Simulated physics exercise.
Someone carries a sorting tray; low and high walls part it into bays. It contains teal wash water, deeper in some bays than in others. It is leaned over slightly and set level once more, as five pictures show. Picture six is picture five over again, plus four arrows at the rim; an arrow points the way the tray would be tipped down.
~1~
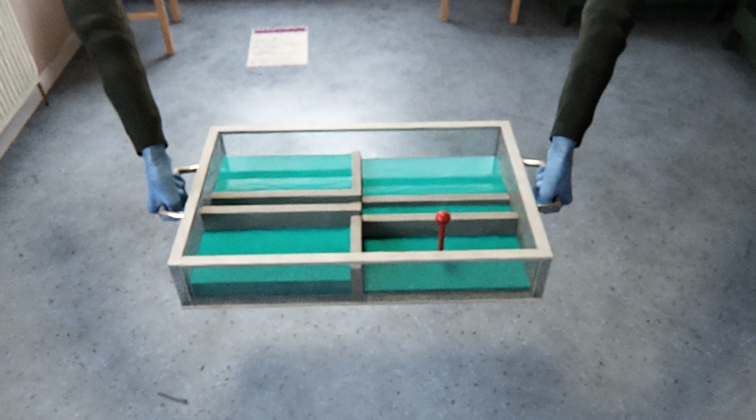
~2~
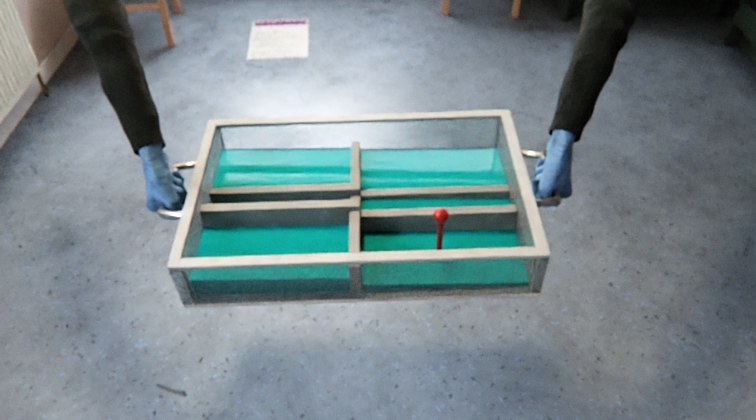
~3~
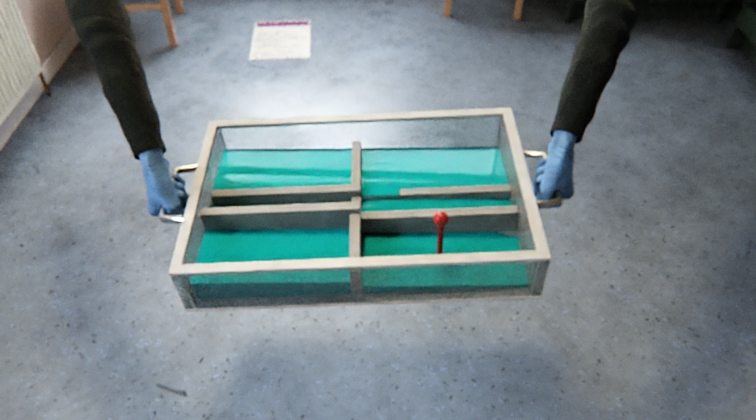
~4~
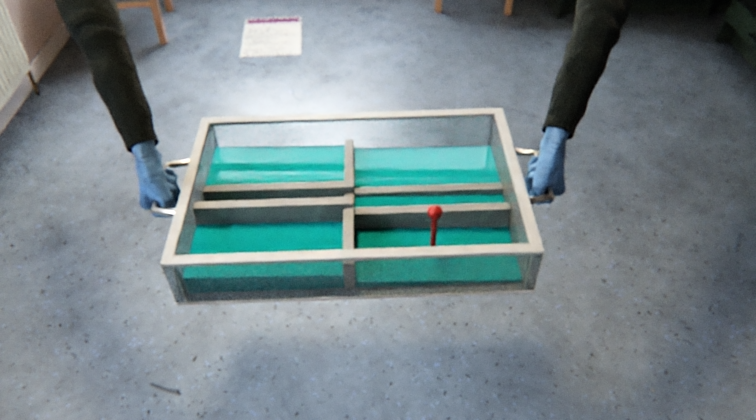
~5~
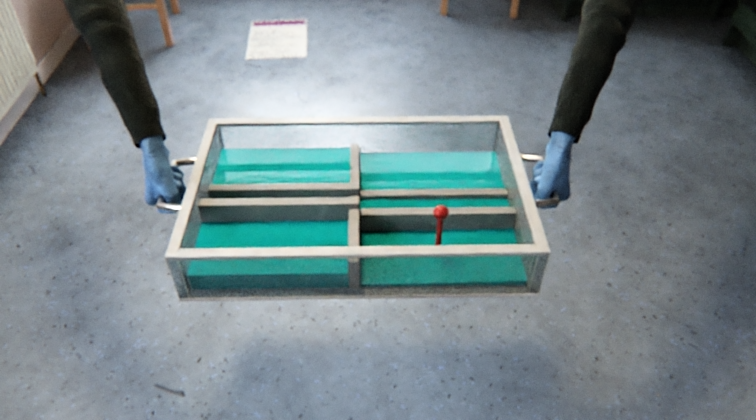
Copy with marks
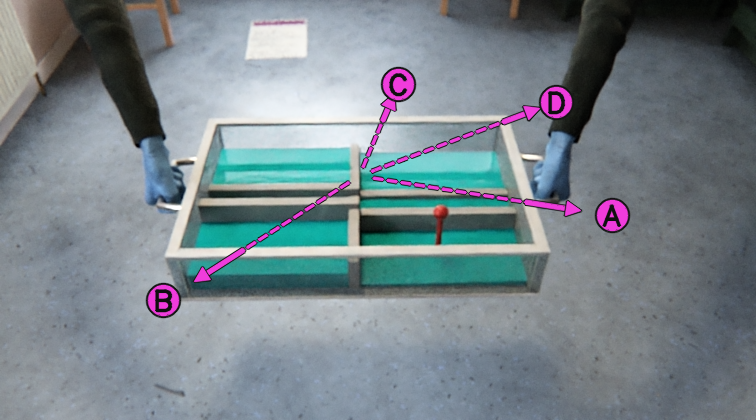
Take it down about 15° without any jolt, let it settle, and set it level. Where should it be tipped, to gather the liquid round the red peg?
A.
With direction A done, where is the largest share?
The front right bay.
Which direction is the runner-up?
D it is.
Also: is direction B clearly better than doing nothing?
No, hardly at all.
On the marked copy, A ends at (575, 209); B ends at (198, 278); C ends at (392, 99); D ends at (534, 110).
For direction A, about 32 % of the liquid ends in the peg's bay; nothing spills.
For direction B, about 9 % of the liquid ends in the peg's bay; nothing spills.
For direction C, about 9 % of the liquid ends in the peg's bay; nothing spills.
For direction D, about 15 % of the liquid ends in the peg's bay; nothing spills.
